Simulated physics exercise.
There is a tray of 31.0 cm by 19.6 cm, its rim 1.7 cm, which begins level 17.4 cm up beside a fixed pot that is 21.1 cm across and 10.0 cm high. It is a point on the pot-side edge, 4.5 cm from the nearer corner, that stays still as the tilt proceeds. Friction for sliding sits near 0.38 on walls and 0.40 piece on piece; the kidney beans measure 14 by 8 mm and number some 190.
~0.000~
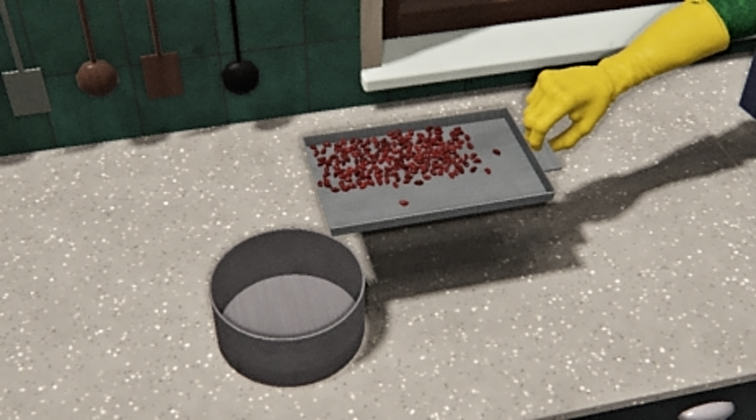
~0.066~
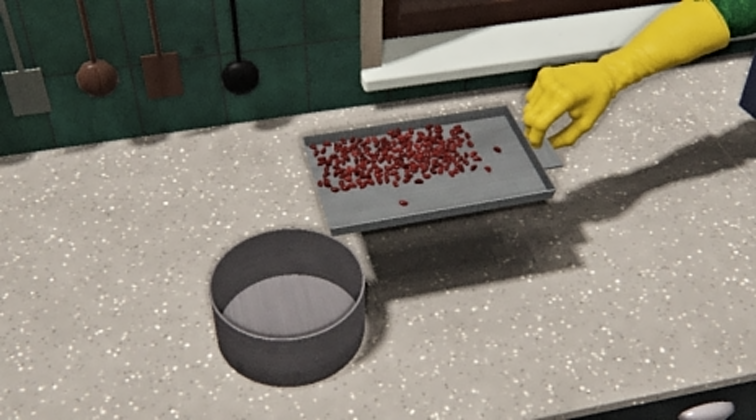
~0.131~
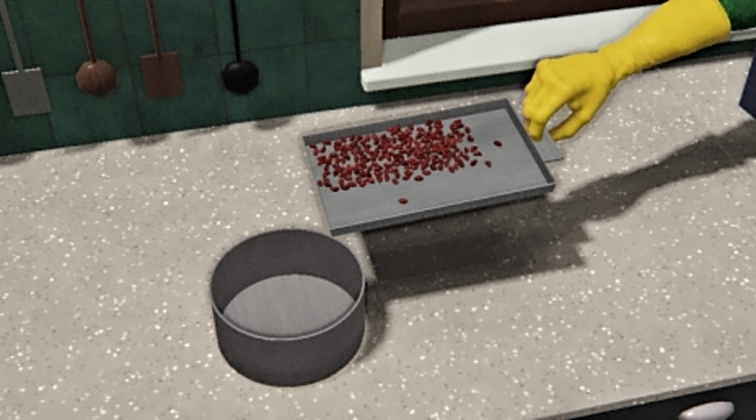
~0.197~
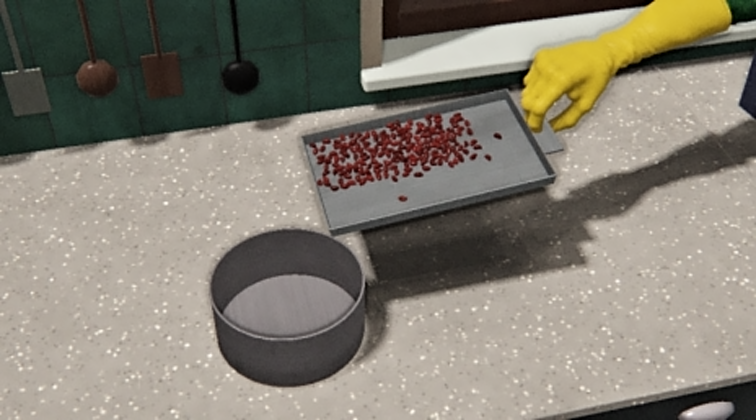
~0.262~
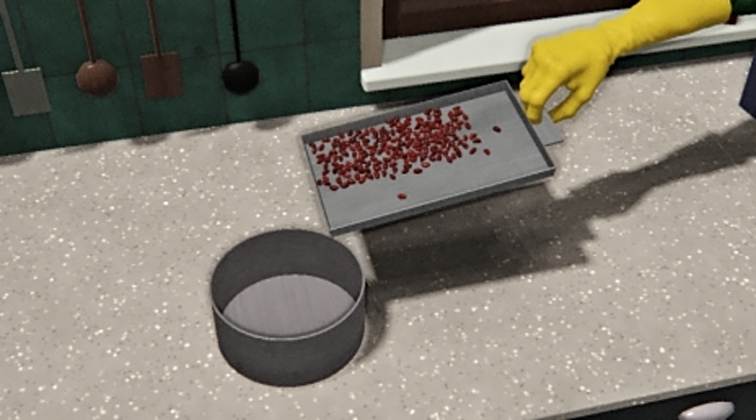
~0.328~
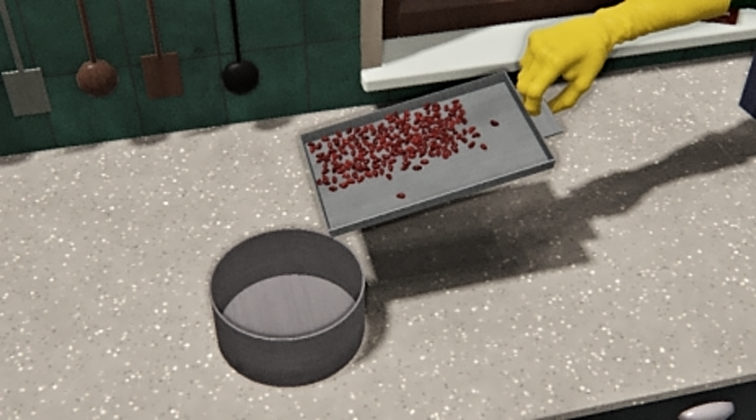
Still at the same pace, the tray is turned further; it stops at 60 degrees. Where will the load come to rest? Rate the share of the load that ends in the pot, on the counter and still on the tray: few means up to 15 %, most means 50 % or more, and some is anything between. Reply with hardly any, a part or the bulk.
Pot: Hardly any; counter: Hardly any; tray: The bulk.
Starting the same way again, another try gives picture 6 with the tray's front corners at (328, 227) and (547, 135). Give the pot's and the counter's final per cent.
In the pot: 10 per cent; on the counter: 25 per cent.
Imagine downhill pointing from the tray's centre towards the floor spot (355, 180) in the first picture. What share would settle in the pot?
My best guess is some 5 per cent.
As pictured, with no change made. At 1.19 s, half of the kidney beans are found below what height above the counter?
Some 22 cm above the counter.
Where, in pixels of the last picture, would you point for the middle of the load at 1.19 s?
Look near (333, 164) in the last picture.
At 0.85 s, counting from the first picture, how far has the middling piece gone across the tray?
Roughly 6 cm.
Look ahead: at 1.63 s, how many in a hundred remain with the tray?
Close to 100 in a hundred parts of the load.
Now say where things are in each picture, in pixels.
The first picture shows tray tilt 0 degrees, front corners at (332, 227) and (553, 191); middle of the pieces at (401, 160); pot at (287, 281).
The second picture shows tray tilt 1 degrees, front corners at (332, 227) and (553, 188); middle of the pieces at (401, 159).
The third picture shows tray tilt 3 degrees, front corners at (332, 227) and (554, 182), lowest corner left front; middle of the pieces at (400, 156).
The fourth picture shows tray tilt 6 degrees, front corners at (331, 228) and (554, 174), lowest corner left front; middle of the pieces at (400, 152).
The fifth picture shows tray tilt 9 degrees, front corners at (330, 228) and (553, 166), lowest corner left front; middle of the pieces at (394, 149).
The sixth picture shows tray tilt 12 degrees, front corners at (330, 229) and (553, 158), lowest corner left front; middle of the pieces at (393, 146); pot at (287, 281). The tray's pace is about 45 degrees a second.
After 0.85 s, tilt 35 degrees; the tray holds 100 %, the pot 0 %.
After 1.19 s, tilt 50 degrees; the tray holds 100 %, the pot 0 %.
After 1.63 s, tilt 60 degrees; the tray holds 100 %, the pot 0 %.
By 2.1 s all is still; pot 0 %, counter 0 %, tray 100 %.
